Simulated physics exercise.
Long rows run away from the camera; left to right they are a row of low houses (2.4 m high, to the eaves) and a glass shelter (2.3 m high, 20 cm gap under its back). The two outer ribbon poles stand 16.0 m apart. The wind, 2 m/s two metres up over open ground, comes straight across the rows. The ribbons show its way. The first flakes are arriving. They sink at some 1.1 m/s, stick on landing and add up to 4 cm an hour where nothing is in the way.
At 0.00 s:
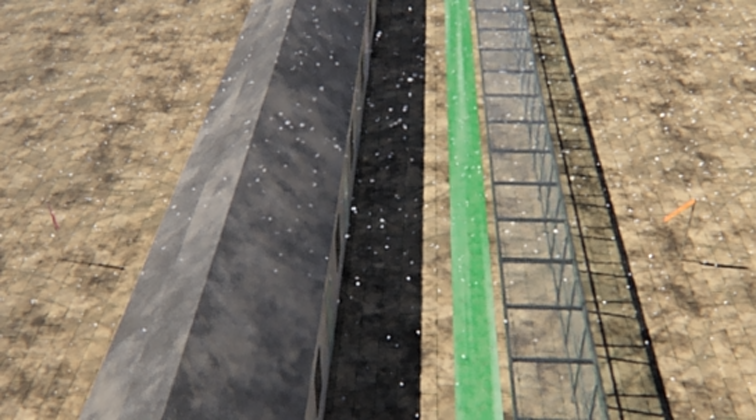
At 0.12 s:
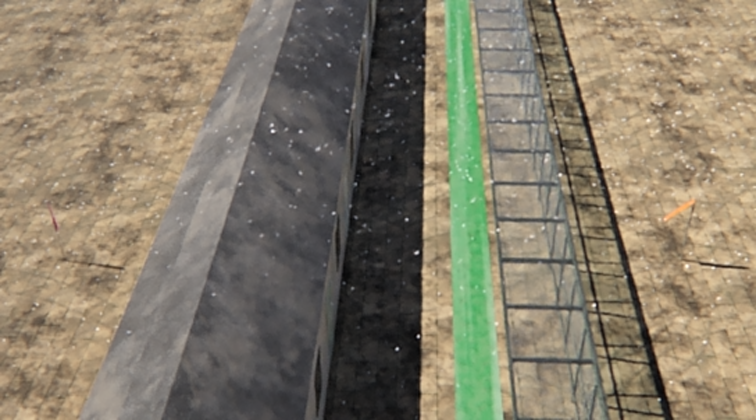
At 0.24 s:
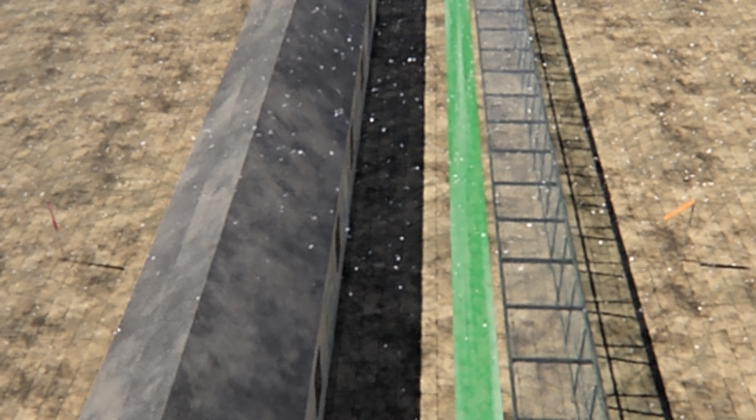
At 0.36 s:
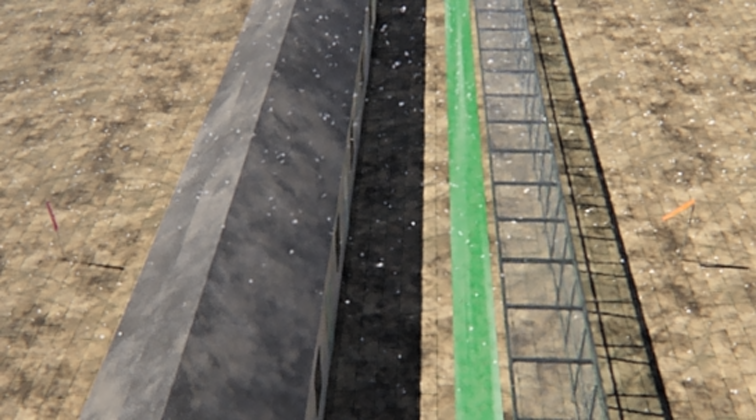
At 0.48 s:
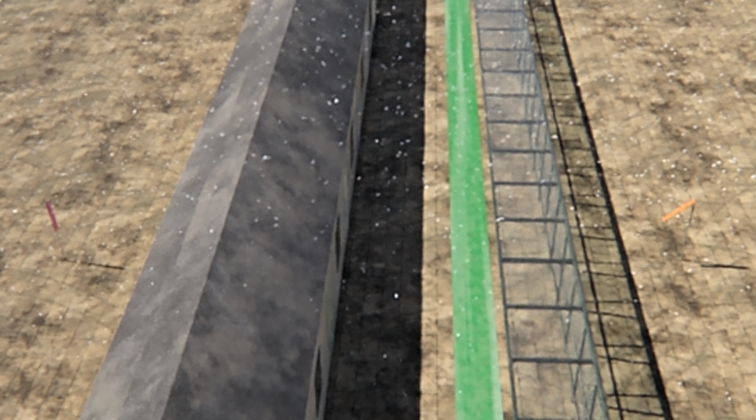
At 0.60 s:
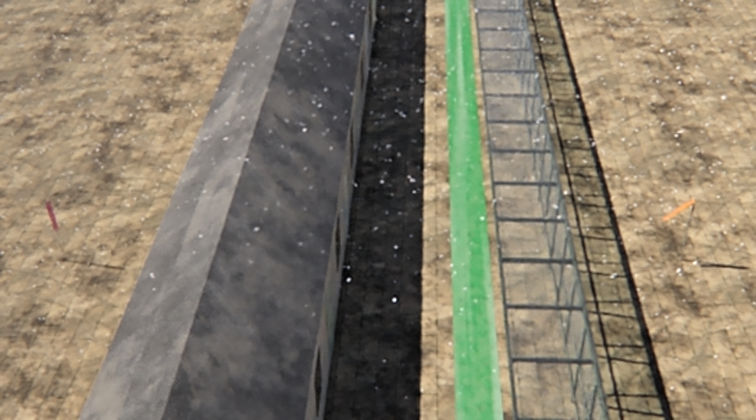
White flakes drift and scatter over a brown, patchy stretch of ground seen from high above, changing places throughout while the camera stays still. A long dark grey roof runs down the left of centre beside a black strip of shadow, with a bright green band and a glassy, ribbed frame to its right. A small reddish ribbon at far left and an orange one at right barely shift.
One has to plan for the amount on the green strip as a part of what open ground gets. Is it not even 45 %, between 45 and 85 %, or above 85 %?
On the green strip: From 45 to 85 % of what open ground gets.
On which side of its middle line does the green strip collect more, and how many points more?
The left half, by about 35 points.
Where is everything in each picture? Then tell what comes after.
In the first picture, the rows stand in the wind.
In the second picture, the right ribbon ends at (665, 220), leaning 45 degrees to the left and the green one passes (470, 253).
In the third picture, the left ribbon ends at (57, 230), hanging almost straight, above the rows the flakes slant 75 degrees from upright, towards the left and the top of the row of low houses crosses (266, 93).
In the fourth picture, the right ribbon ends at (663, 219), leaning 50 degrees to the left and the green one passes (467, 198).
In the fifth picture, the left ribbon ends at (57, 231), hanging almost straight and above the rows the flakes slant 75 degrees from upright, towards the left.
In the sixth picture, the right ribbon ends at (663, 220), leaning 50 degrees to the left and the top of the glass shelter crosses (521, 149).
After 10 minutes open ground has 7 mm and the green strip 5 mm.
After 30 minutes open ground has 20 mm and the green strip 14 mm.
After 60 minutes open ground has 40 mm and the green strip 28 mm, so the green strip has 71 % of the open amount; the left half of it has 88 %, the right half 53 %.
